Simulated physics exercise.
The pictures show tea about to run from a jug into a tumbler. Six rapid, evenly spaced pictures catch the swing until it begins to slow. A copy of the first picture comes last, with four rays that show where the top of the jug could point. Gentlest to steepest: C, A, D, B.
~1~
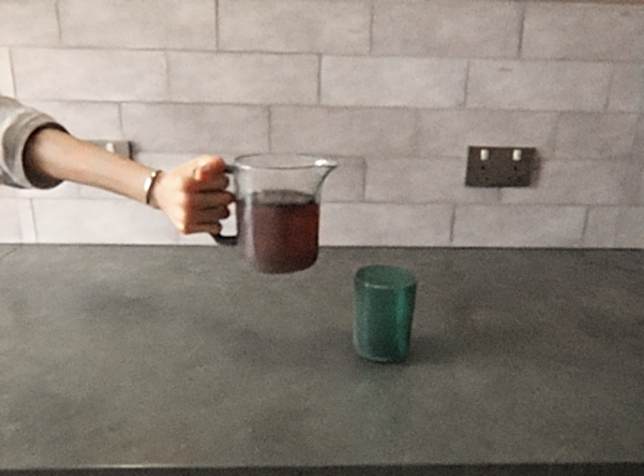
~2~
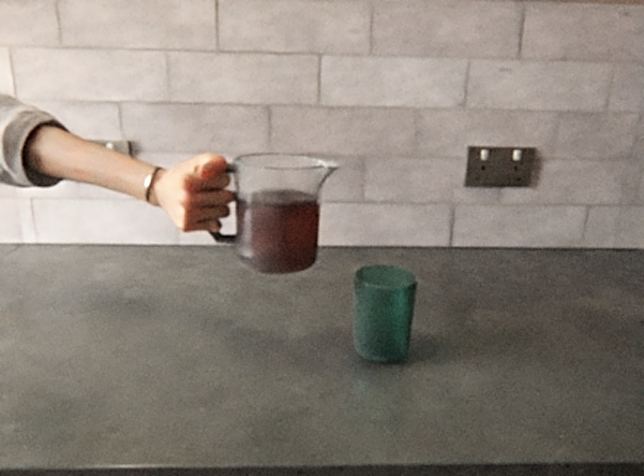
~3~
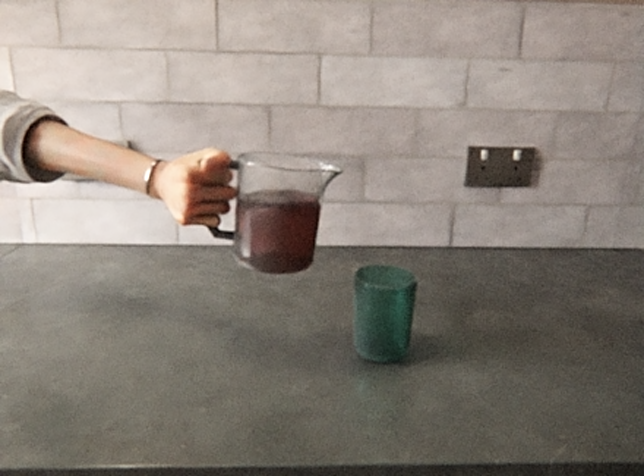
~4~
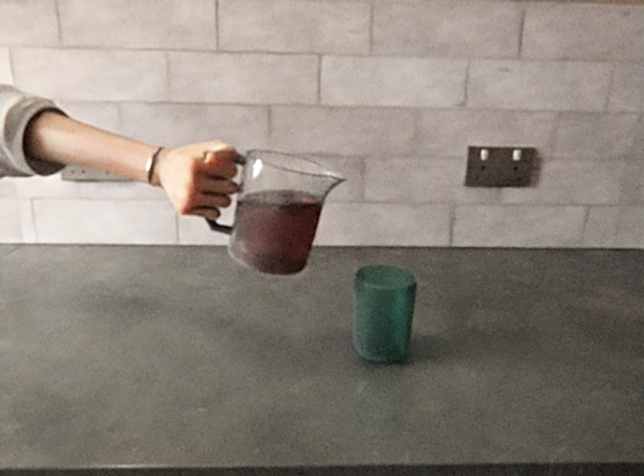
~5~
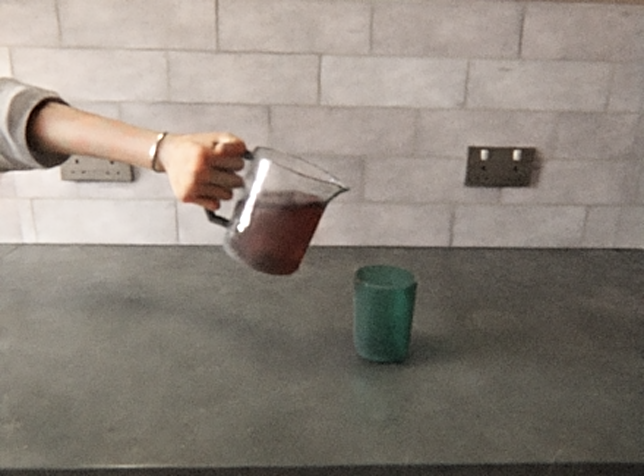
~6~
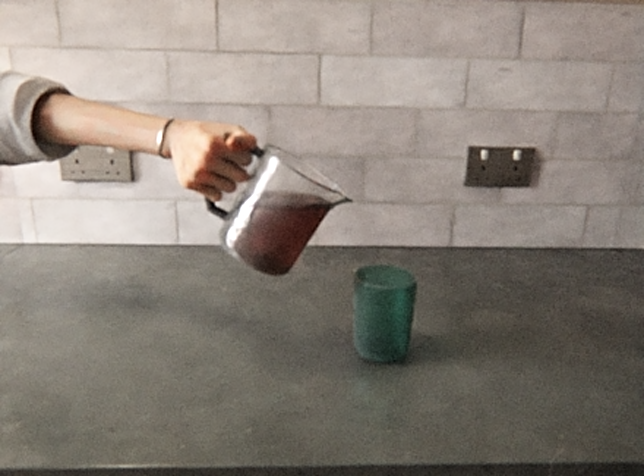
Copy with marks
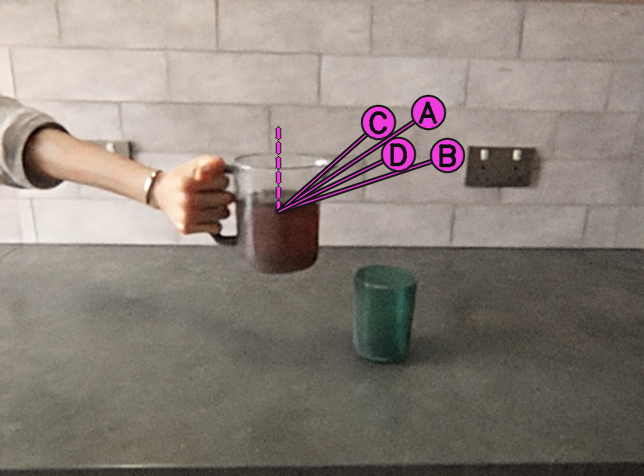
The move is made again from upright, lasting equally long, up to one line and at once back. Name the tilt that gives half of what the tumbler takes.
Use tilt D.
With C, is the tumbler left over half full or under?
Under.
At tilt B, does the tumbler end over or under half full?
Over.
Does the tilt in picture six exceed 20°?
Yes, it does.
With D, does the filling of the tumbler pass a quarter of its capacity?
Yes.
On the marked copy, A at (414, 121); B at (430, 161); C at (366, 134); D at (383, 161).
Choosing A, the tumbler ends with about 29 % of what it can hold.
Choosing B, the tumbler ends with about 73 % of what it can hold.
Choosing C, the tumbler ends with about 14 % of what it can hold.
Choosing D, the tumbler ends with about 51 % of what it can hold.
